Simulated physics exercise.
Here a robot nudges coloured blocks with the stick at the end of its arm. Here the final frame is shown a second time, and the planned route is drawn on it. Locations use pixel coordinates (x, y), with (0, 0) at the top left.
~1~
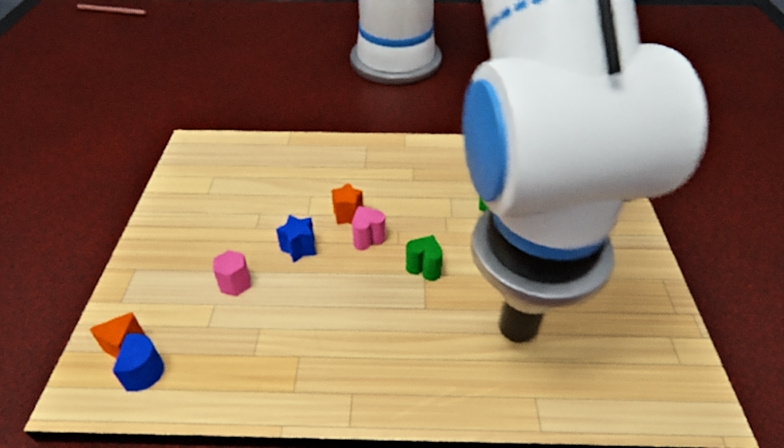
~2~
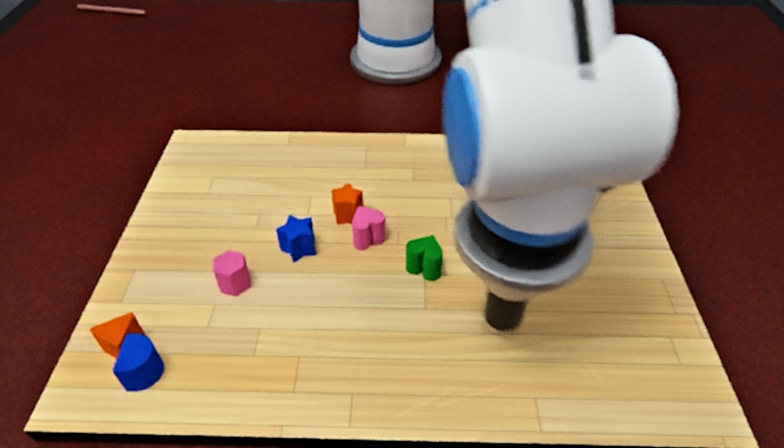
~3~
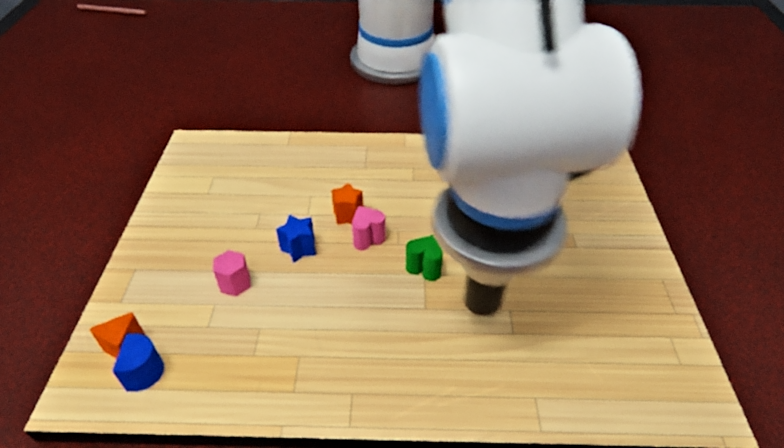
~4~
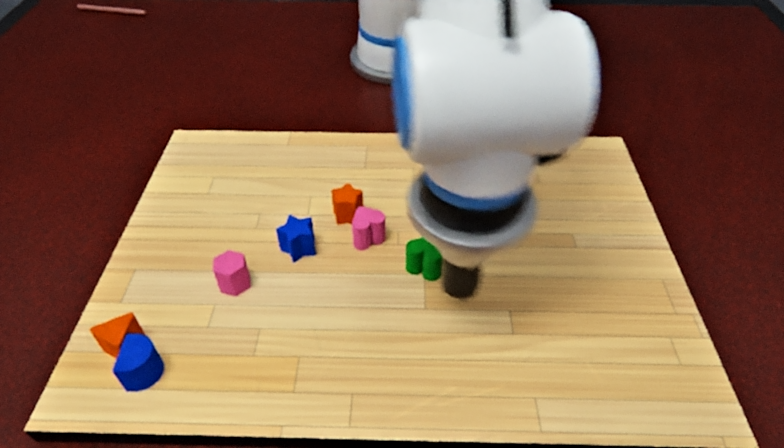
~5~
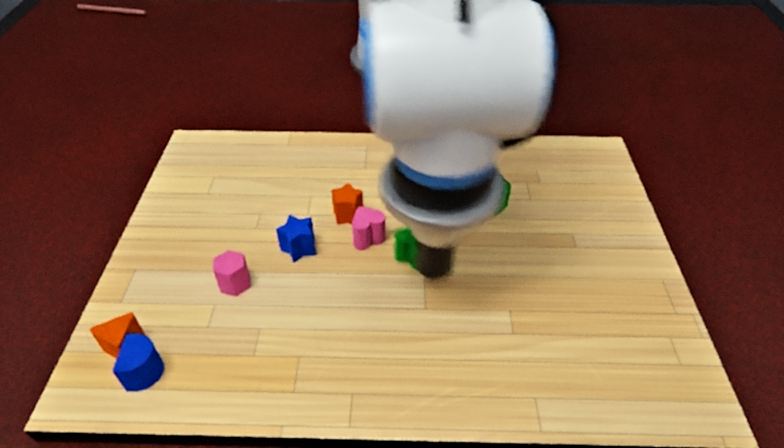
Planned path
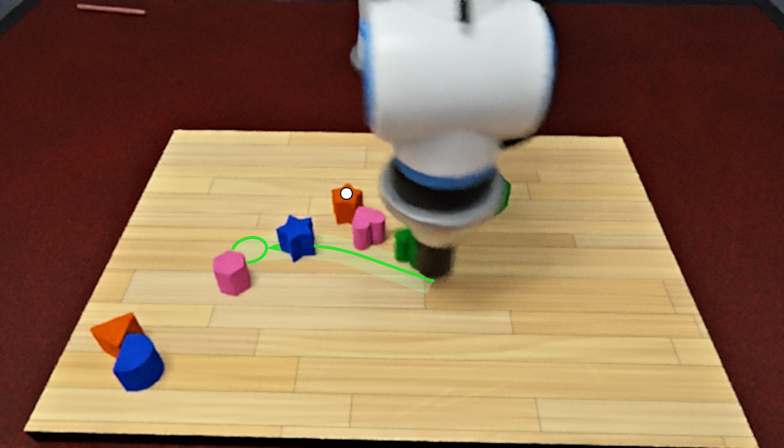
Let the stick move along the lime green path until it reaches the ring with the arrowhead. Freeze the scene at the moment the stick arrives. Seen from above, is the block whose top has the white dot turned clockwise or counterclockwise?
It twists against the clock when seen from above.
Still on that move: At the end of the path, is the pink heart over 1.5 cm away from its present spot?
Yes - that is the case.
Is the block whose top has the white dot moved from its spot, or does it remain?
It is shifted.
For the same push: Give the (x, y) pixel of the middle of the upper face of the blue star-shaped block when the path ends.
At pixel (213, 230).
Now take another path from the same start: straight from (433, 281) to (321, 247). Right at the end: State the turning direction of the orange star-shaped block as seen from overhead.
Viewed from above, counterclockwise.
Path on the board, from (433, 281) over (373, 260) and (313, 246) to (250, 250); the dot is on the orange star-shaped block.
What follows on the original path. One third of the way, stick (372, 245); pink heart (361, 212), turned 35° anticlockwise; green heart (387, 216), turned 100° clockwise.
Two thirds of the way, stick (310, 231); blue star-shaped block (278, 226); orange star-shaped block (348, 188), turned 20° anticlockwise; pink heart (349, 207), turned 35° clockwise; green heart (387, 216), turned 105° clockwise.
At the end, stick (246, 235); blue star-shaped block (213, 230); orange star-shaped block (348, 188), turned 20° anticlockwise; pink heart (349, 207), turned 35° clockwise; green heart (387, 216), turned 105° clockwise.
